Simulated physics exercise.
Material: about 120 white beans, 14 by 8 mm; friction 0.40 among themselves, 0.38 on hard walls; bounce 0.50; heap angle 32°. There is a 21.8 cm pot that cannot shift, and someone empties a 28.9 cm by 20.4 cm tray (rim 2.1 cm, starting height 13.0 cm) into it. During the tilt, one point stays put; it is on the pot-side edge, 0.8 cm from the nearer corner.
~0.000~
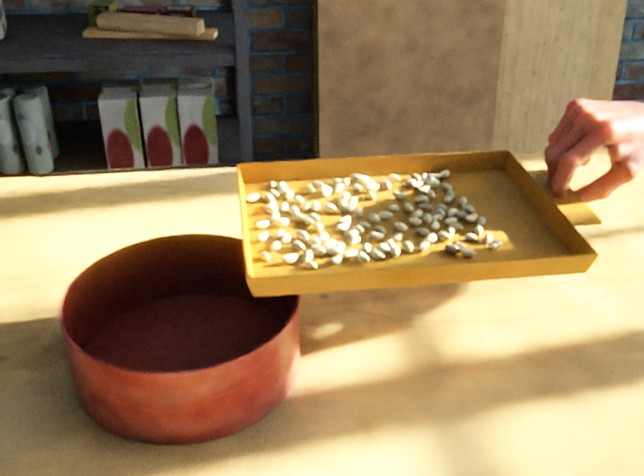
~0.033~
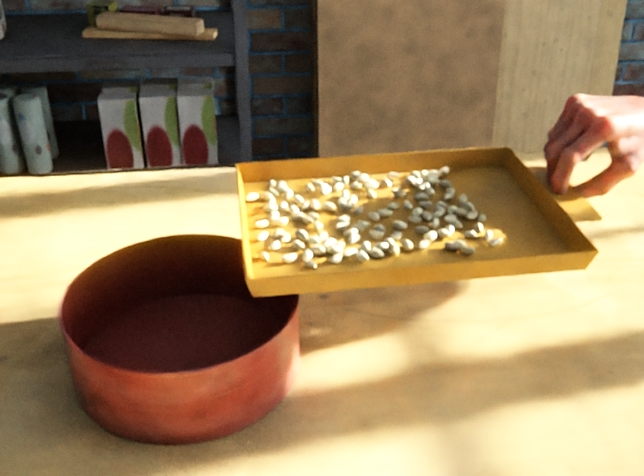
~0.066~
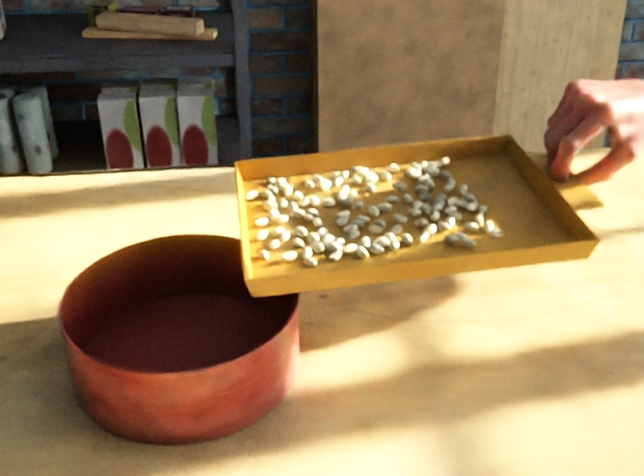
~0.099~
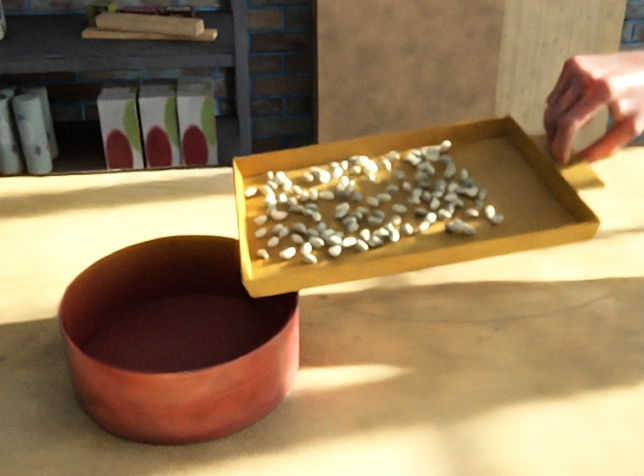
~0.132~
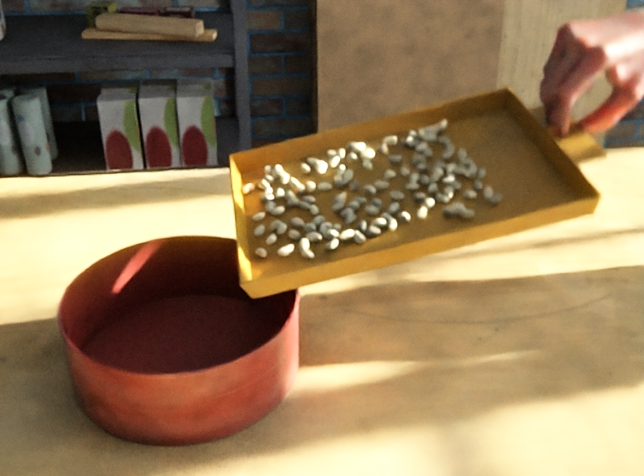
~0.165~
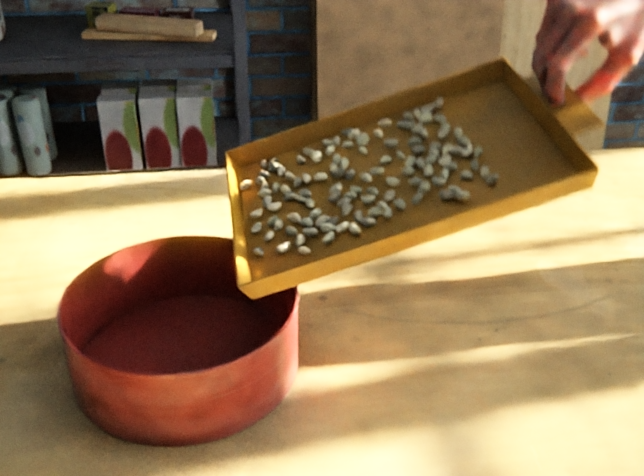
A hand raises the right end of a yellow tray of white beans beside a red pot.
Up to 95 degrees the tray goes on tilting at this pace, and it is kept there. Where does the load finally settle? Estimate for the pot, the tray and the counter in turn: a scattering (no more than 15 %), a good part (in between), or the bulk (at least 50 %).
Estimate - pot: The bulk, left on the tray: A scattering, counter: A scattering.
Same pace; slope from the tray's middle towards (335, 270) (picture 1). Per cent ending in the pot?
The share would be about 25 percent.
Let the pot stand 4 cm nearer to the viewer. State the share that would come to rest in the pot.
100 per cent.
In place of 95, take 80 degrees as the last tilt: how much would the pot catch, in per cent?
Result: Close to 85 %.
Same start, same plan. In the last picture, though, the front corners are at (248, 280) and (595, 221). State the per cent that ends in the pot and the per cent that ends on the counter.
Pot 30; counter 70.
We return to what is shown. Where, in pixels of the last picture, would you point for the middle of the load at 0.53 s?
By then the middle of the load sits around (206, 240).
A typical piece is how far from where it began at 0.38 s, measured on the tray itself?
Displacement on the tray: Roughly 4 cm.
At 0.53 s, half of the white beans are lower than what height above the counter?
Roughly 16 centimetres, give or take.
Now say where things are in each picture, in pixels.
Tray tilt 0 degrees, front corners at (253, 275) and (590, 252); middle of the pieces at (375, 218); pot at (182, 294), in the first frame.
Tray tilt 1 degrees, front corners at (252, 275) and (590, 248); middle of the pieces at (375, 217), in the second frame.
Tray tilt 3 degrees, front corners at (251, 276) and (592, 237), lowest corner left front; middle of the pieces at (374, 211), in the third frame.
Tray tilt 7 degrees, front corners at (249, 277) and (593, 219), lowest corner left front; middle of the pieces at (373, 202), in the fourth frame.
Tray tilt 13 degrees, front corners at (246, 279) and (593, 193), lowest corner left front; middle of the pieces at (371, 190), in the fifth frame.
Tray tilt 19 degrees, front corners at (244, 281) and (590, 167), lowest corner left front; middle of the pieces at (367, 178); pot at (180, 295). Its pace works out near 180 degrees a second, in the sixth frame.
After 0.38 s, tilt 58 degrees; the tray holds 100 %, the pot 0 %.
After 0.53 s, tilt 85 degrees; the tray holds 95 %, the pot 0 %.
Then, at 0.80 s, tilt 95 degrees; the tray holds 5 %, the pot 95 %.
At rest (1.7 s), pot 95 %, tray 0 %, counter 0 %.
